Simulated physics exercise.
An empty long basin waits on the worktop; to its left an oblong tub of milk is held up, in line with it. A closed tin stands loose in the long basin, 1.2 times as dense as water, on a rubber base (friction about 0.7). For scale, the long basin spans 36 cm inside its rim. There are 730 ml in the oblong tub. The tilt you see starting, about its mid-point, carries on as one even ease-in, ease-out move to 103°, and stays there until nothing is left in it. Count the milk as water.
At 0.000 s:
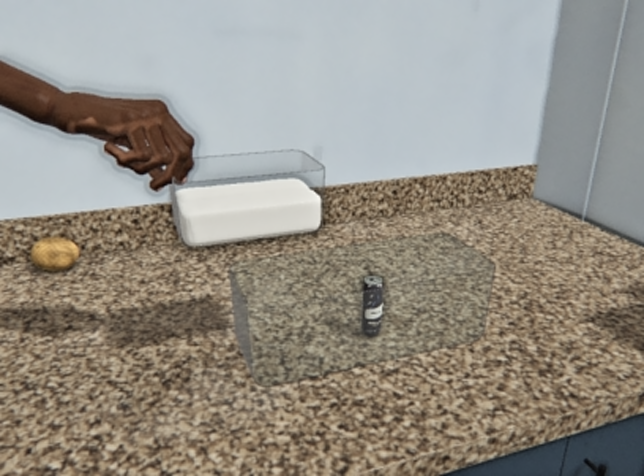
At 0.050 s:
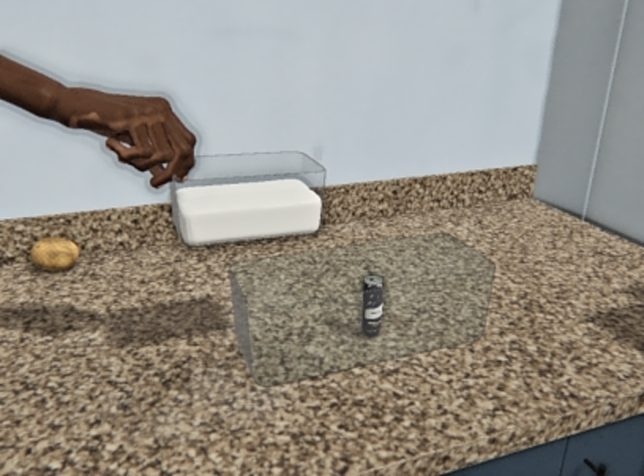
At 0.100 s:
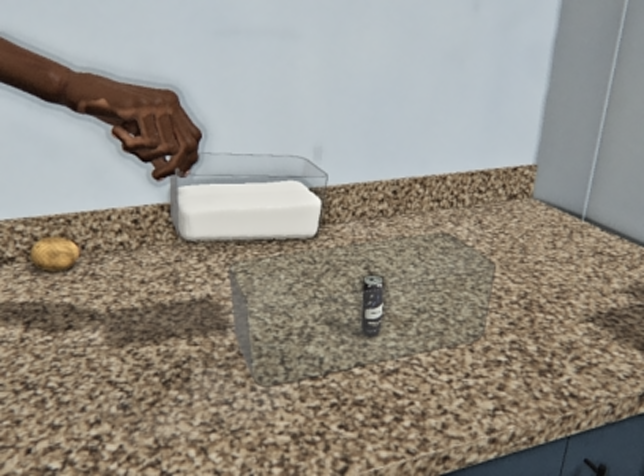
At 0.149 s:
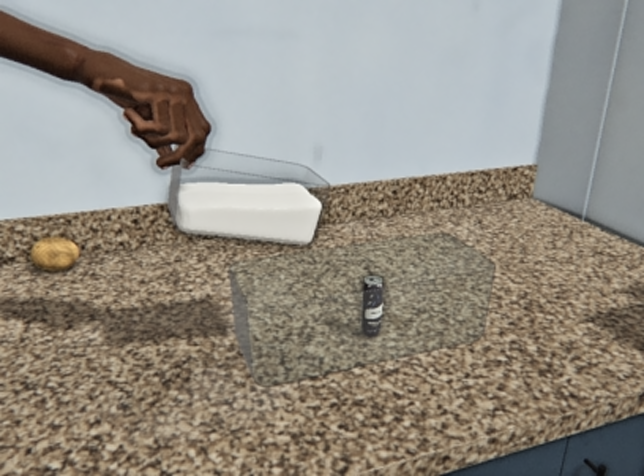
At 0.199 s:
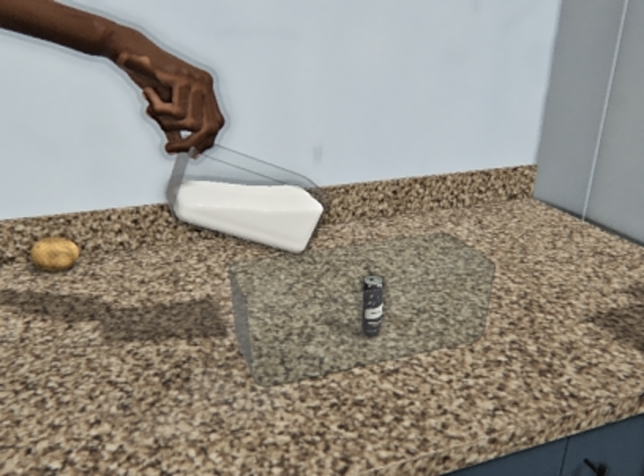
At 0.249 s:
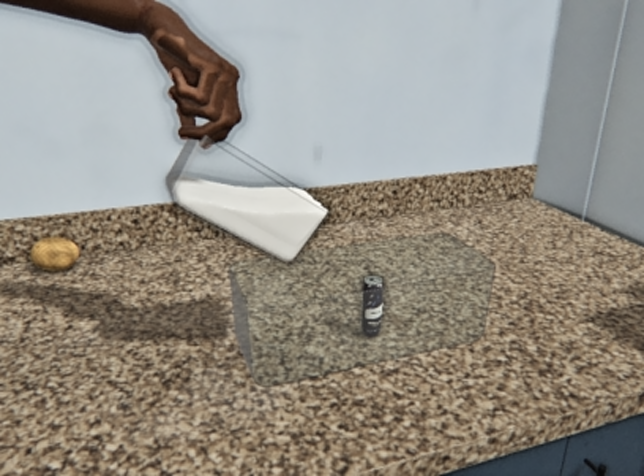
A clear oblong tub of white milk is held by a dark-skinned hand above a speckled brown worktop, seen from slightly above against a pale blue wall. An empty transparent basin with a small dark tin standing inside sits in front, a yellowish-brown potato-like object lies at left, and grey-blue cabinetry stands at right. The hand rises and moves right, tilting the tub increasingly down to the right, while the camera stays still.
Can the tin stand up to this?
It remains upright.
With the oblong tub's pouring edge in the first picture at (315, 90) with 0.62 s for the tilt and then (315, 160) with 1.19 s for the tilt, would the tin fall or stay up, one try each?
First it goes over; then it remains upright.
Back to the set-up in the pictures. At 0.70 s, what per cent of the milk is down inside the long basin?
About 92 per cent.
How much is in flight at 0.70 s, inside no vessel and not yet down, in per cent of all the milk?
Some 3 per cent.
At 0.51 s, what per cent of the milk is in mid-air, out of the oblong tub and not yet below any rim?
Near 32 in a hundred.
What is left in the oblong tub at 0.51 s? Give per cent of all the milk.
About 20 per cent.
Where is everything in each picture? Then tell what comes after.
In the first picture, tilt 0°; pouring edge (313, 160); surface from (176, 201) to (309, 187); the long basin's rim runs from (238, 287) to (472, 250); the tin's top is at (373, 283).
In the second picture, tilt 2°; pouring edge (314, 162); surface from (176, 200) to (309, 188).
In the third picture, tilt 6°; pouring edge (316, 168); surface from (176, 198) to (309, 189).
In the fourth picture, tilt 14°; pouring edge (318, 177); surface from (175, 195) to (310, 192).
In the fifth picture, tilt 24°; pouring edge (319, 189); surface from (174, 192) to (311, 194).
In the sixth picture, tilt 36°; pouring edge (317, 204); surface from (171, 186) to (316, 197).
Then, 0.51 s in, the tilt is 95° and 20 per cent is still to pour; the tin stands where it began.
Then, 0.70 s in, the tilt is 103° and 5 per cent is still to pour; the tin stands where it began.
Then, 0.90 s in, the tilt is 103° and 1 per cent is still to pour; the tin stands where it began.
Then, 1.12 s in, the tilt is 103° and 0 per cent is still to pour; the tin stands where it began.
Finally, the tin stands where it began.
